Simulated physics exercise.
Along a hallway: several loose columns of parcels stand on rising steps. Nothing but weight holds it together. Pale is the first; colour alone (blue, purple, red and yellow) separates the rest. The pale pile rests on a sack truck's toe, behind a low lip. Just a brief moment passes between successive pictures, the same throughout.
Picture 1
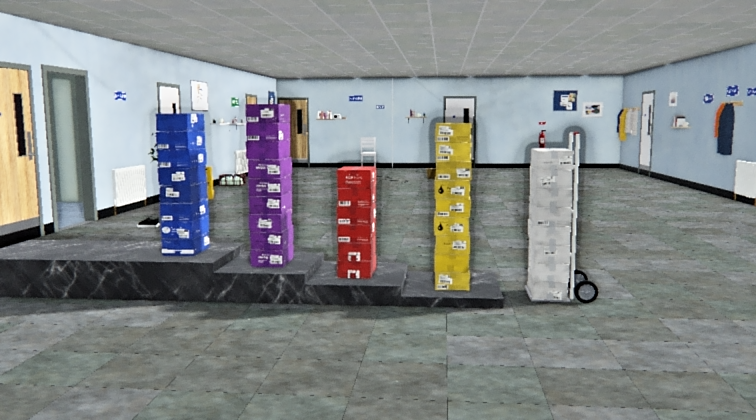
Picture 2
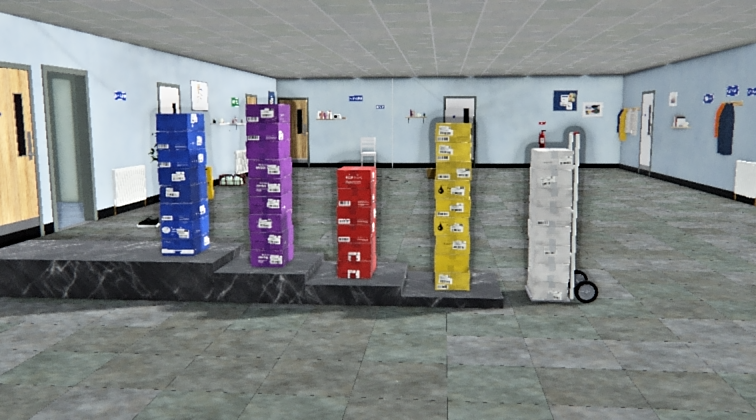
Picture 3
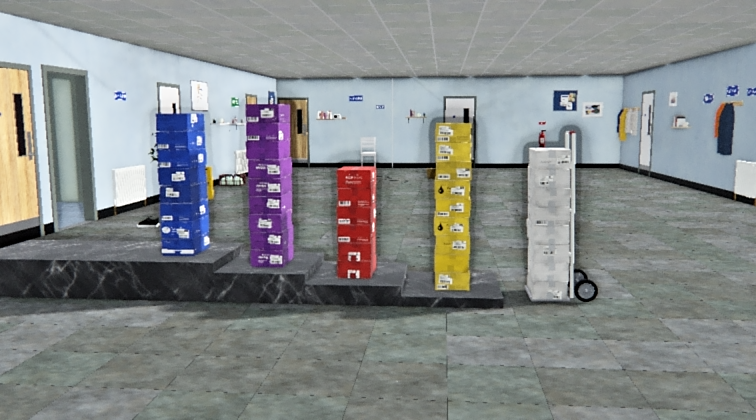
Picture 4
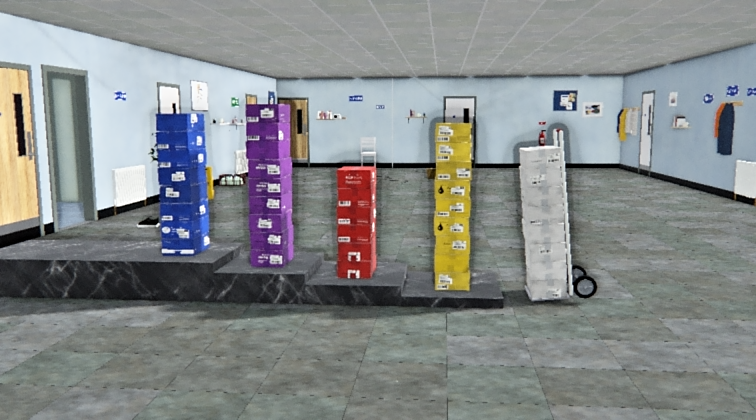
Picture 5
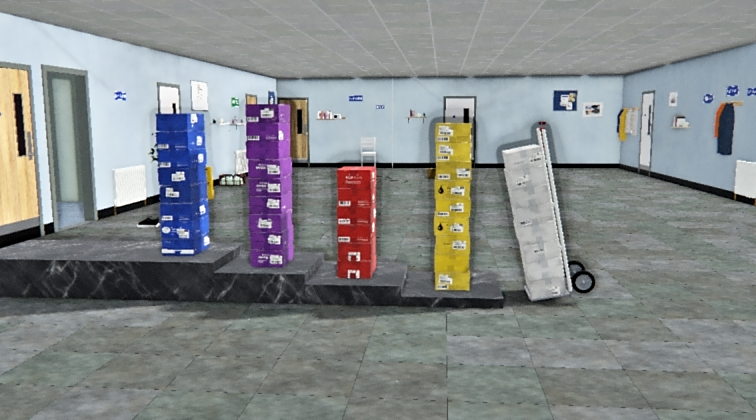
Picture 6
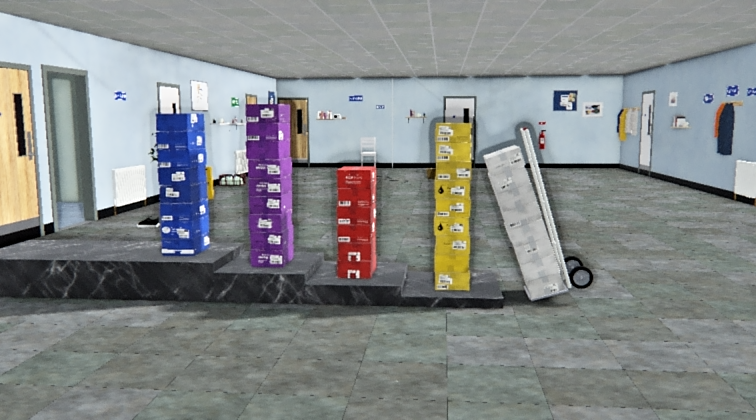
We see blue, purple, red and yellow stacks of boxes standing still on dark steps, while a white stack beside them on a hand truck starts upright, then tilts gradually leftward together with the truck's frame.
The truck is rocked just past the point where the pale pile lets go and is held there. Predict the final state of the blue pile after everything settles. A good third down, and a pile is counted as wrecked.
Final state: Wrecked.
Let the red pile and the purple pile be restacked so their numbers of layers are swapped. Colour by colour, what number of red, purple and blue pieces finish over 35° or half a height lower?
It comes to red 9, then purple 5, then blue 7.
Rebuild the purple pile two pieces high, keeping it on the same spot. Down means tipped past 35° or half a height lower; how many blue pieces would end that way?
By the finish, the blue count of pieces down is 0.
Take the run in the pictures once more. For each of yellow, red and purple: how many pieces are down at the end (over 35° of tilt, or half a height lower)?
Per-colour tally: Yellow = 9; red = 6; purple = 9.
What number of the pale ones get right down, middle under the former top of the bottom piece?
The answer is 0.
Soon after the last picture, 8 of the pale pile down; none of the 8 blue parcels down (0 of 32 in all colours); top blue parcel unmoved; top yellow parcel leaning a little.
A little later, 8 of the pale pile down; none of the 8 blue parcels down (9 of 32 in all colours); top blue parcel unmoved; top yellow parcel leaning a little, about its own height lower.
Later still, 8 of the pale pile down; none of the 8 blue parcels down (21 of 32 in all colours); top blue parcel leaning a little; top purple parcel leaning well over, about its own height lower.
After that, 8 of the pale pile down; 8 of the 8 blue parcels down (32 of 32 in all colours); top blue parcel on its side; top purple parcel leaning well over, some five heights lower.
At rest, 8 of the pale pile down; 8 of the 8 blue parcels down (32 of 32 in all colours); top blue parcel upside down; top purple parcel on its side. As the last picture would show them, middles, top purple parcel near (22, 218).
